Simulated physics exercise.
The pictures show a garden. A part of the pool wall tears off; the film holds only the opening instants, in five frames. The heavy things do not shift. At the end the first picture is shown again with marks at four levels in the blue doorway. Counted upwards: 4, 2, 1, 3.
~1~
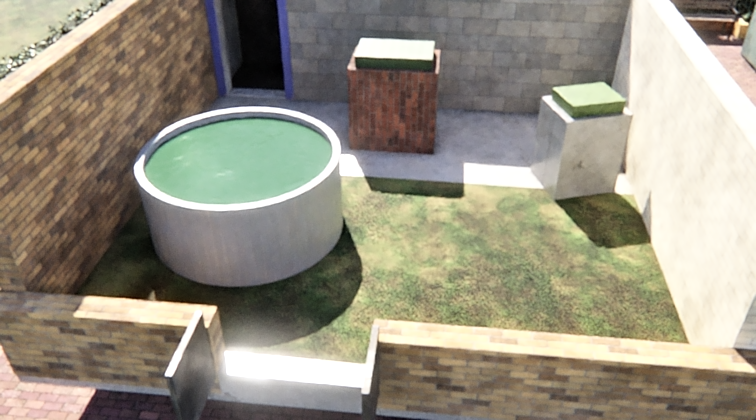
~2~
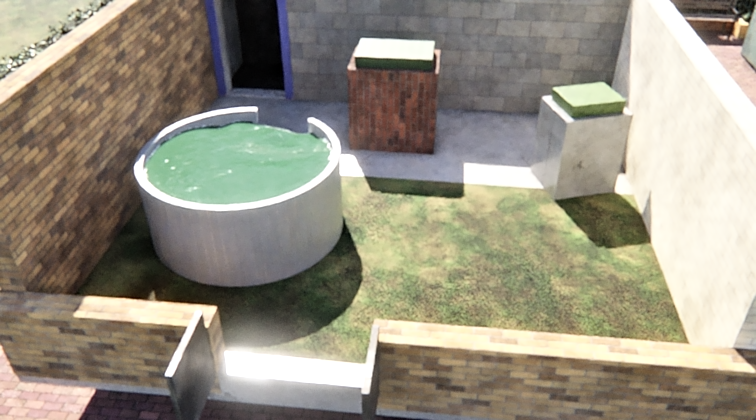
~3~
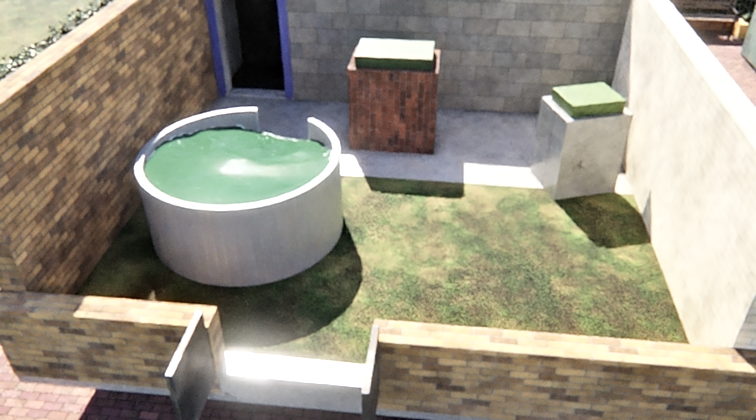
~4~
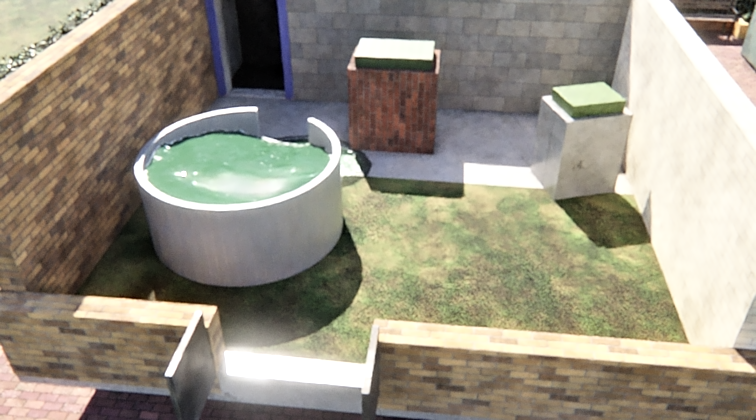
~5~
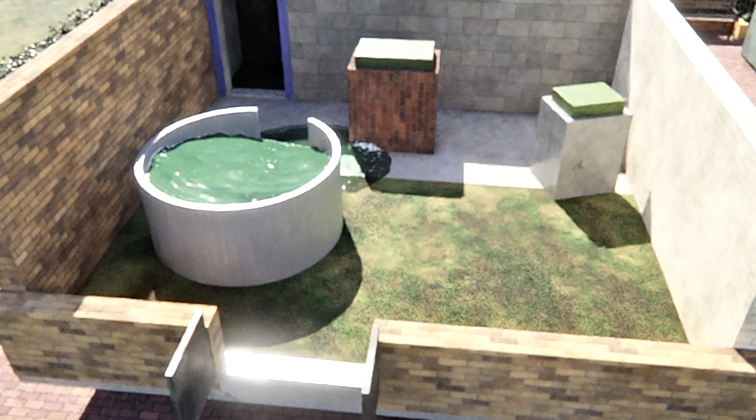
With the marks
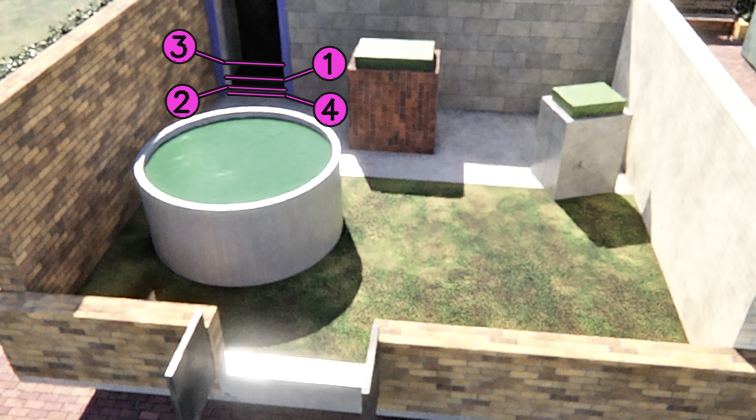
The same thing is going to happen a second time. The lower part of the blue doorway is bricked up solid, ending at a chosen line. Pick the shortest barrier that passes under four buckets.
I would pick mark 1.
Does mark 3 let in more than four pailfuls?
No.
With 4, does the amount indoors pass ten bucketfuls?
Yes, it does.
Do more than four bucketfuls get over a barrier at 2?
Yes, it does.
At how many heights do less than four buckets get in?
Two of them.
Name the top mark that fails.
Mark 2.
On the marked copy, 1 at (255, 78); 2 at (256, 88); 3 at (253, 63); 4 at (256, 94); from the bottom up 4, 2, 1, 3.
Choosing 1, a splash gets over, under a bucket.
Choosing 2, about 10 bucketfuls get in.
Choosing 3, nothing gets over.
Choosing 4, dozens of bucketfuls pour in.
